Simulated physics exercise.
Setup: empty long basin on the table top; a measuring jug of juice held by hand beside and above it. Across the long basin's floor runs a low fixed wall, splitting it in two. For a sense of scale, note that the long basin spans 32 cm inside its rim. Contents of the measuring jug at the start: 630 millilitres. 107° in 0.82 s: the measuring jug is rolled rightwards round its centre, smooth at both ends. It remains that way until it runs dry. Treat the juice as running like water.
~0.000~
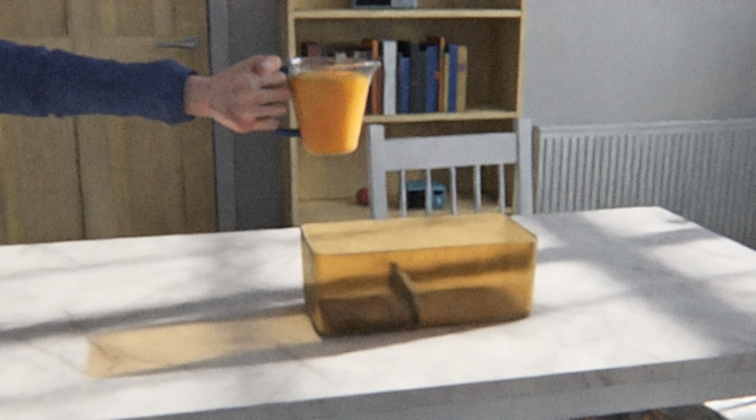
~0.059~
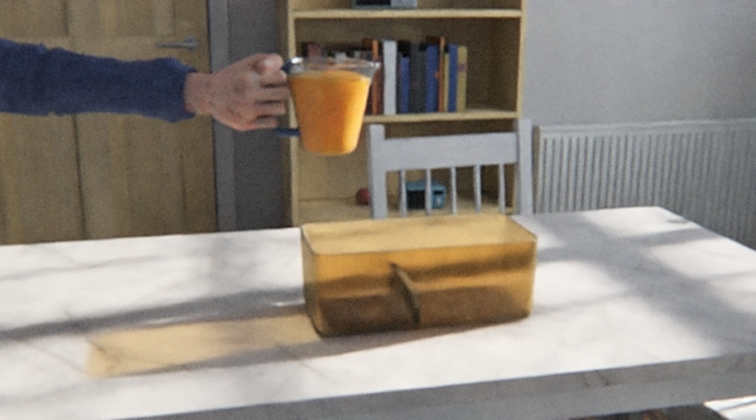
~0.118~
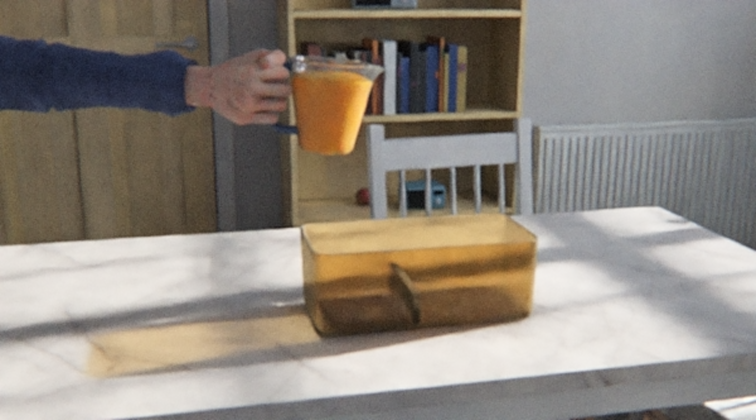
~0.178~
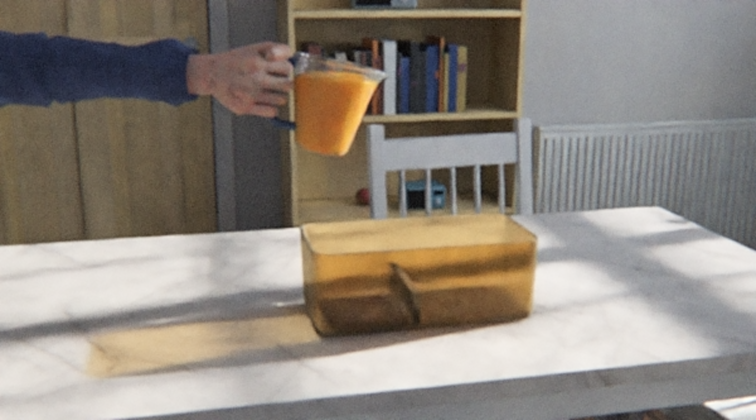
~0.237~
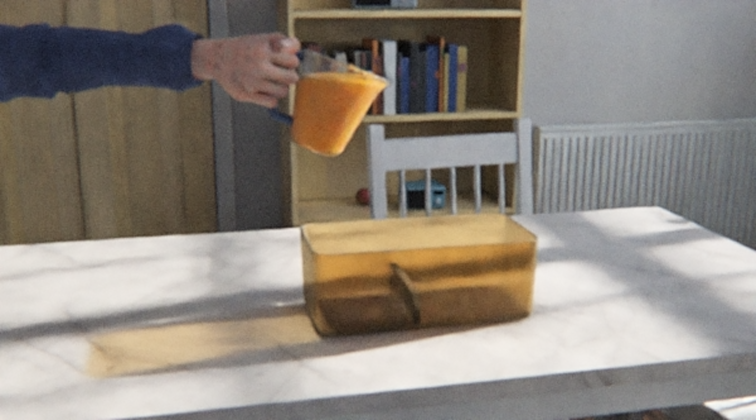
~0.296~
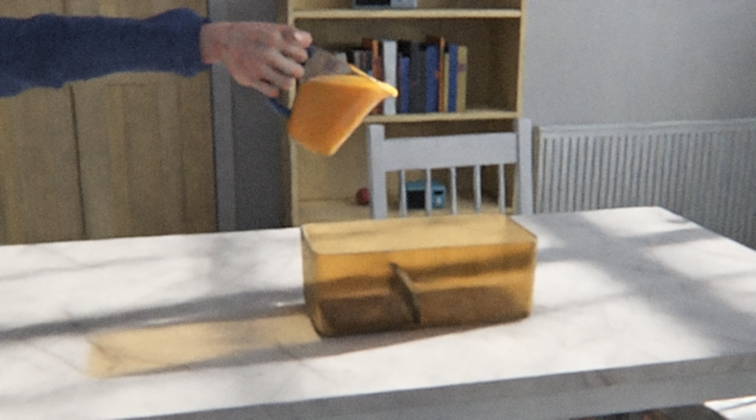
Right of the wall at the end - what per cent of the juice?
Near 91 per cent.
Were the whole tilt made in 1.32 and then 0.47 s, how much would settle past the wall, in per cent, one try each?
90 then 85 %.
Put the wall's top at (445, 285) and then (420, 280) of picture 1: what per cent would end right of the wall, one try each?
I'd say 20 percent on the first go, 65 percent on the next.
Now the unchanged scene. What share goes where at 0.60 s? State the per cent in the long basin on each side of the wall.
Left roughly 0, right roughly 18.
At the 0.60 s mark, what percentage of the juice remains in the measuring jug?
Roughly 48 per cent.
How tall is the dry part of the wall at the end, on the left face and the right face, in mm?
The left side gives some 46 mm, the right side some 24 mm.
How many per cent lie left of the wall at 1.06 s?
Left share: Approx. 7 %.
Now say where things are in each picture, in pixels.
In the first frame, it leans 0°; its right rim is at (381, 62); the juice meets the walls at (289, 76) and (367, 74); the long basin's rim runs from (307, 241) to (521, 227); the wall's top is at (404, 278).
In the second frame, it leans 1°; its right rim is at (382, 63); the juice meets the walls at (289, 75) and (368, 75).
In the third frame, it leans 5°; its right rim is at (384, 67); the juice meets the walls at (292, 73) and (369, 76).
In the fourth frame, it leans 12°; its right rim is at (388, 74); the juice meets the walls at (296, 75) and (374, 78).
In the fifth frame, it leans 21°; its right rim is at (392, 83); the juice meets the walls at (299, 78) and (382, 81).
In the sixth frame, it leans 31°; its right rim is at (394, 95); the juice meets the walls at (300, 84) and (385, 87); 1 per cent is over the edge.
Then, 0.60 s in, the tilt is 90° and 49 per cent is still to pour, 0 is left of the wall and 19 right of it.
Then, 0.83 s in, the tilt is 107° and 6 per cent is still to pour, 3 is left of the wall and 75 right of it.
Then, 1.06 s in, the tilt is 107° and 0 per cent is still to pour, 7 is left of the wall and 91 right of it.
Then, 1.32 s in, the tilt is 107° and 0 per cent is still to pour, 7 is left of the wall and 91 right of it.
Finally, 7 per cent lies left of the wall, 91 right of it and 1 outside.
